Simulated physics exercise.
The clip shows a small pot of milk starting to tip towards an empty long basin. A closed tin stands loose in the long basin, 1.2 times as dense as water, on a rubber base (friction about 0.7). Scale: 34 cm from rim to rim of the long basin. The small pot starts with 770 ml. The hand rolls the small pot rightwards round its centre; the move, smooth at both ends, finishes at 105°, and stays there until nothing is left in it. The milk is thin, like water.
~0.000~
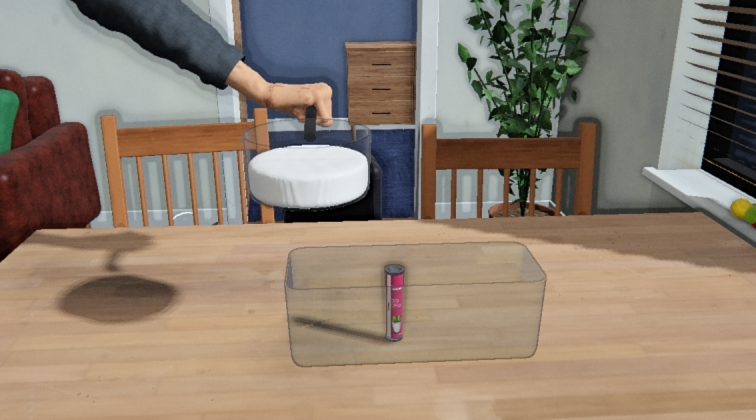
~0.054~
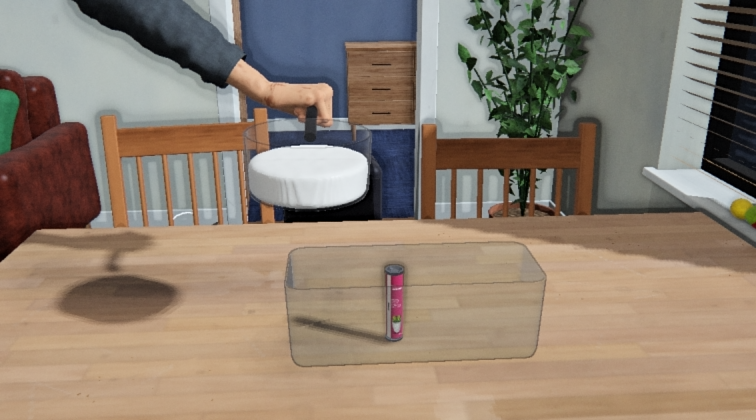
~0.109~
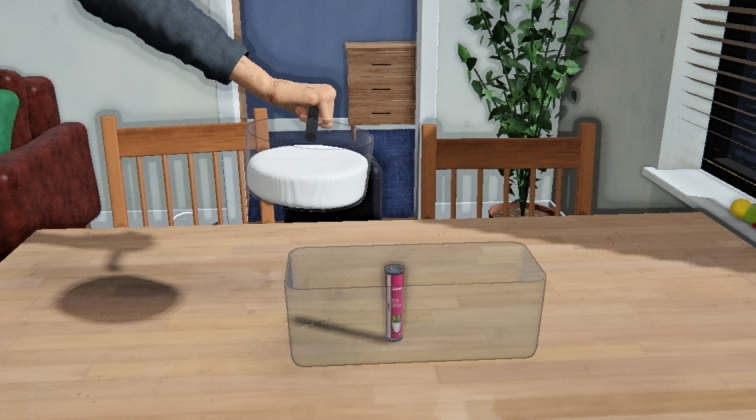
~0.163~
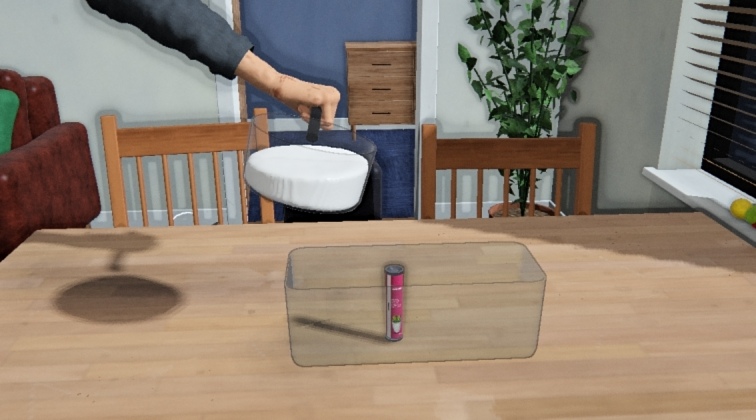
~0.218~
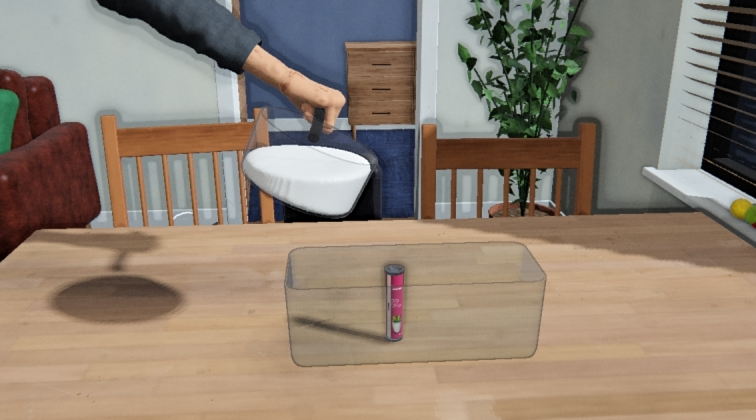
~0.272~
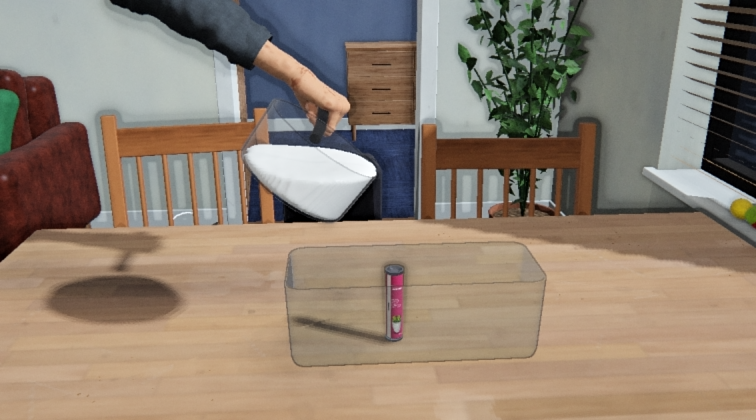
A clear pot of white liquid, gripped by a hand reaching in from the upper left, tilts smoothly rightwards above a wooden table, while a pink tin stands still inside a long see-through basin below.
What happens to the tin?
The tin goes over.
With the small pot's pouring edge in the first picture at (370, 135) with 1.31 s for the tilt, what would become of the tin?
Then it stays up.
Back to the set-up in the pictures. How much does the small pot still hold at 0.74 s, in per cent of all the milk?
About 8 per cent.
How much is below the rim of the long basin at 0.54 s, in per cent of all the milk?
About 28 per cent.
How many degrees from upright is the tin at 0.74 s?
About 0°.
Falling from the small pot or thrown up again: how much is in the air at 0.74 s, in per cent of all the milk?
About 7 per cent.
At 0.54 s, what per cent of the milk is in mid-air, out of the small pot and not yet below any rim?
About 44 per cent.
After 0.54 s the tilt is 96° and 29 per cent is still to pour; the tin stands where it began.
After 0.74 s the tilt is 105° and 8 per cent is still to pour; the tin stands 1 cm from where it began.
After 0.95 s the tilt is 105° and 1 per cent is still to pour; the tin leans 27°.
After 1.17 s the tilt is 105° and 0 per cent is still to pour; the tin lies on its side.
In the end the tin lies on its side.
